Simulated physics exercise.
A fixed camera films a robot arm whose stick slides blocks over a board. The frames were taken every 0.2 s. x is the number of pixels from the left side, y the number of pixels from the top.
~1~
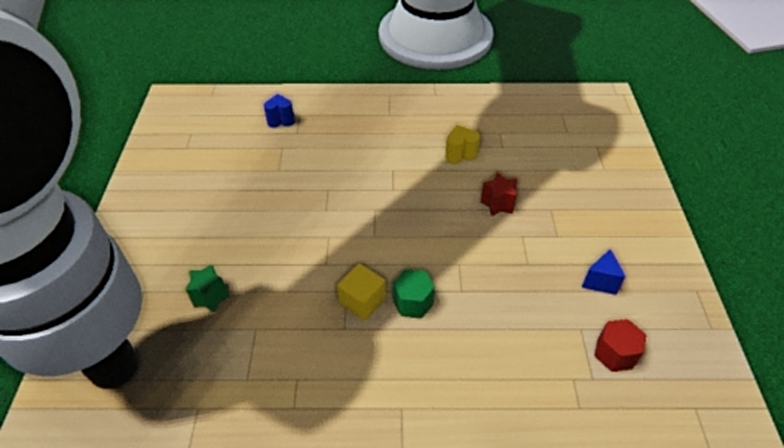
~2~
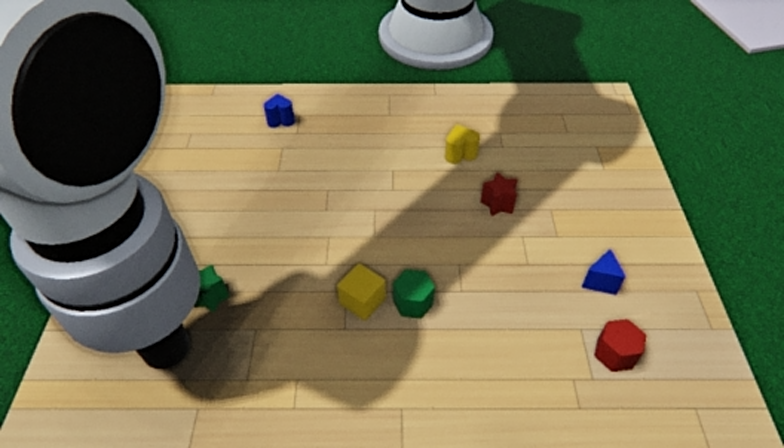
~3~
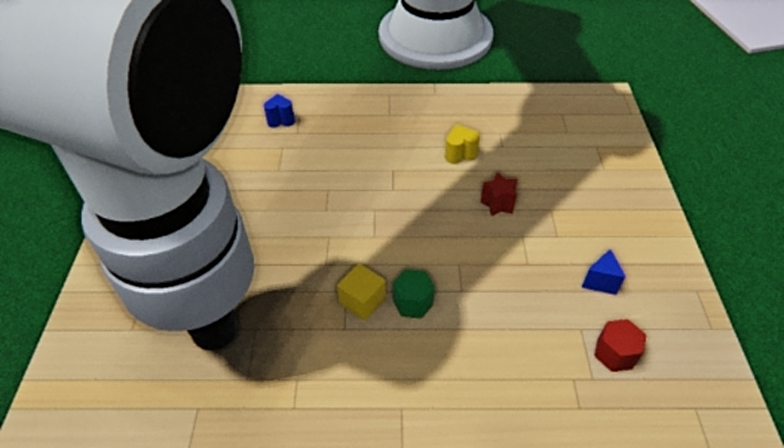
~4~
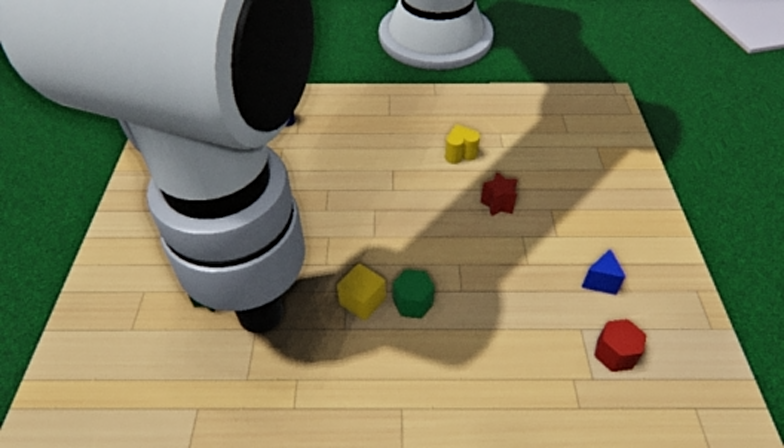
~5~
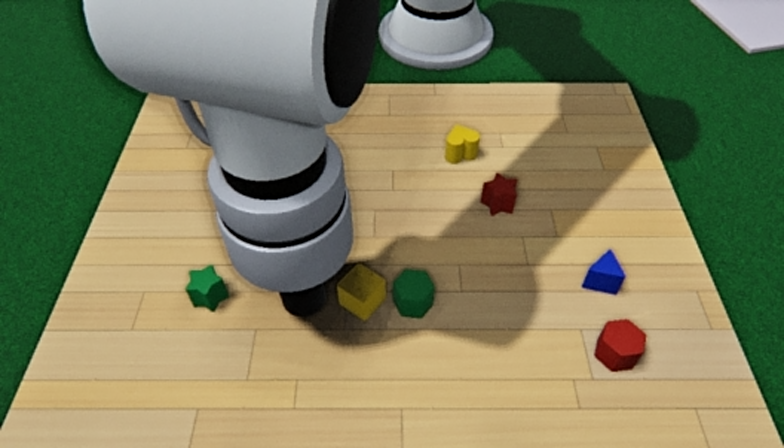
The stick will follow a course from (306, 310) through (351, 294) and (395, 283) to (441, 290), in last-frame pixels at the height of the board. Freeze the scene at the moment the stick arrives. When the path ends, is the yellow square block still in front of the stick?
Short answer: Yes.
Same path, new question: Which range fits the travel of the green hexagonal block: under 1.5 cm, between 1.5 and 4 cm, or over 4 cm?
Net shift: Above 4 cm.
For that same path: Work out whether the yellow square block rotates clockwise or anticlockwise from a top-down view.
Watching from overhead, you'd notice the yellow square block rotating clockwise.
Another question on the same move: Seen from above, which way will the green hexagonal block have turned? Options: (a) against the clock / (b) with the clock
Letter b.
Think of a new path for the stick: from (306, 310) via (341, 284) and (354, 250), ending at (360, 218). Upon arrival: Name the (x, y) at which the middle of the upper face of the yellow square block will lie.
The middle of its upper face will lie at (383, 273).
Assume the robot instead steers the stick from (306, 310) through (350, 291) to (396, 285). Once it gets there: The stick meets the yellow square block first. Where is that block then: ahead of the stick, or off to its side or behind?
It remains before the stick.
What follows on the original path. One third of the way, stick at (351, 284); yellow square block at (396, 272); green hexagonal block at (427, 288).
Two thirds of the way, stick at (396, 273); yellow square block at (440, 269), turned 30° clockwise; green hexagonal block at (454, 298), turned 35° clockwise.
At the end, stick at (442, 280); green star block unmoved; yellow square block at (482, 271), turned 50° clockwise; green hexagonal block at (463, 305), turned 65° clockwise.
